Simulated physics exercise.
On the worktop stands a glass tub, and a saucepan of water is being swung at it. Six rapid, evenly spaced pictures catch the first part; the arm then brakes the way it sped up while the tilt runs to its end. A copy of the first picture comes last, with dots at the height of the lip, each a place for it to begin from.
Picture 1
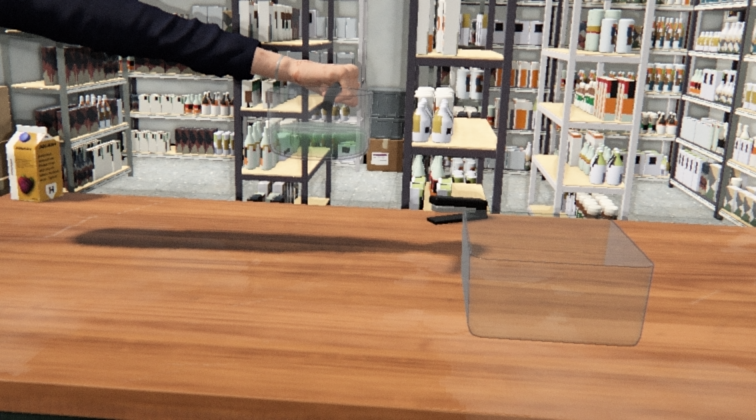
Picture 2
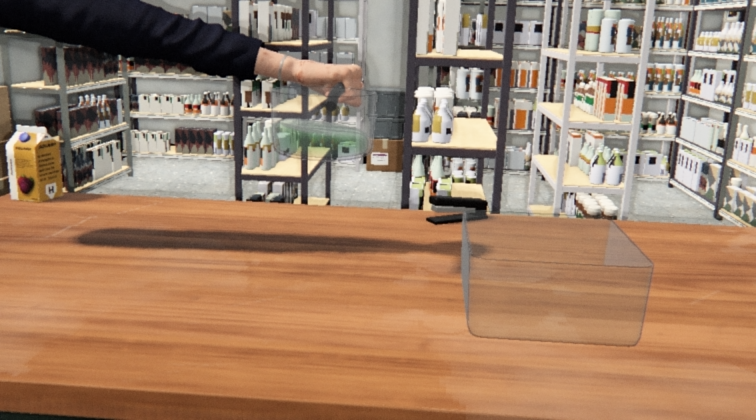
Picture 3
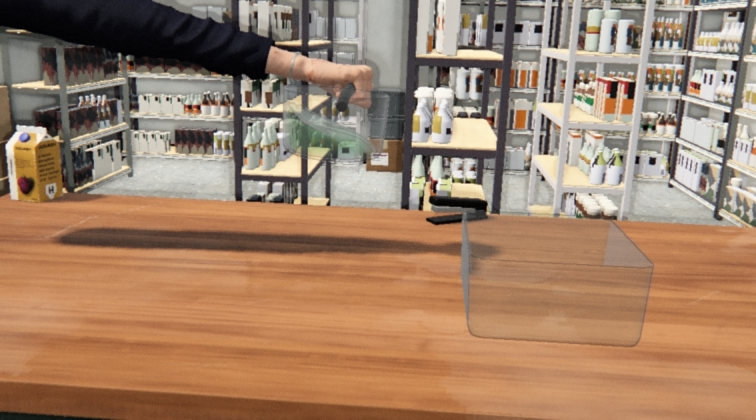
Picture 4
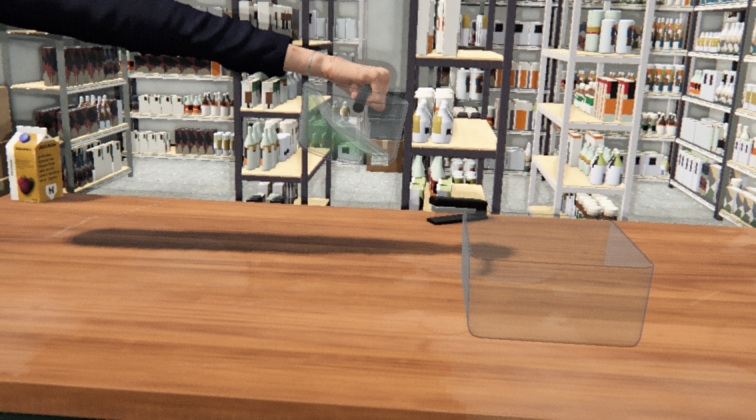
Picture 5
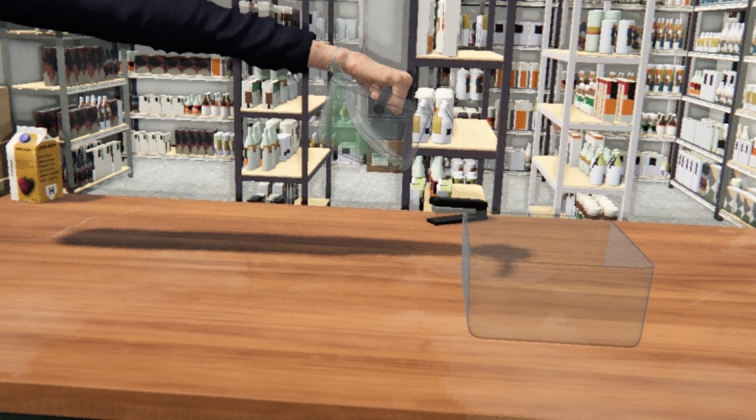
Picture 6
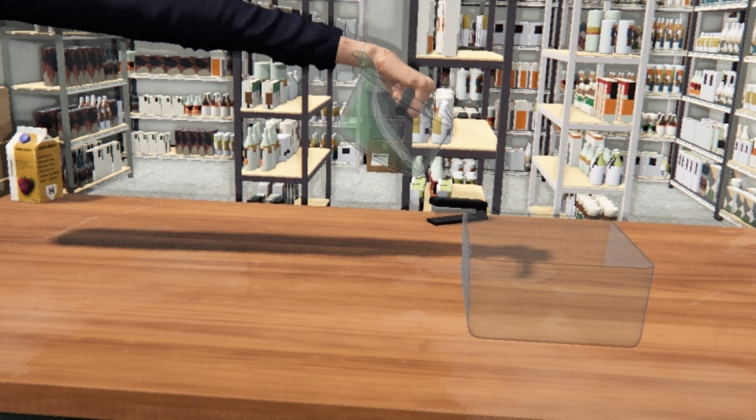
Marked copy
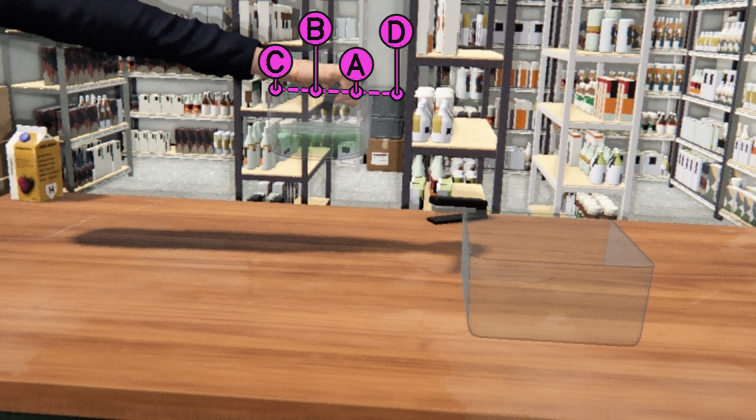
A dark-sleeved arm reaches in from the upper left, holding a see-through, green-tinted vessel above a brown wooden worktop, viewed from the front at a steady height. An empty-looking clear tub stands at right, a black object behind it, a yellow-and-white carton at far left, and stocked shelves beyond. The hand moves gradually right, tilting the vessel increasingly steeply, while the camera stays still.
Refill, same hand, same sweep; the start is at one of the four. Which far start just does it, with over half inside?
Use place B.
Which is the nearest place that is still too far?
The answer is C.
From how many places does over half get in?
Three of the four.
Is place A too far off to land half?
No.
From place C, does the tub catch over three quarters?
No, it does not.
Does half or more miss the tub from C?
Yes.
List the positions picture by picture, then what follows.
Upright, lip at (370, 92); tub from (467, 334) to (639, 344); nothing has left yet.
Upright, lip at (374, 93); nothing has left yet.
Tipped about 3°, lip at (387, 96); nothing has left yet.
Tipped about 8°, lip at (406, 102); nothing has left yet.
Tipped about 17°, lip at (429, 112); water is over the rim, down to (345, 81).
Tipped about 28°, lip at (452, 124); water is over the rim, down to (376, 77).
On the marked copy, A at (356, 92); B at (315, 90); C at (275, 89); D at (396, 93).
If A is chosen, about 75 % lands in the tub, 16 % falls short and 10 % goes beside or beyond.
If B is chosen, about 64 % lands in the tub, 30 % falls short and 6 % goes beside or beyond.
If C is chosen, about 32 % lands in the tub, 62 % falls short and 6 % goes beside or beyond.
If D is chosen, about 76 % lands in the tub, 3 % falls short and 21 % goes beside or beyond.
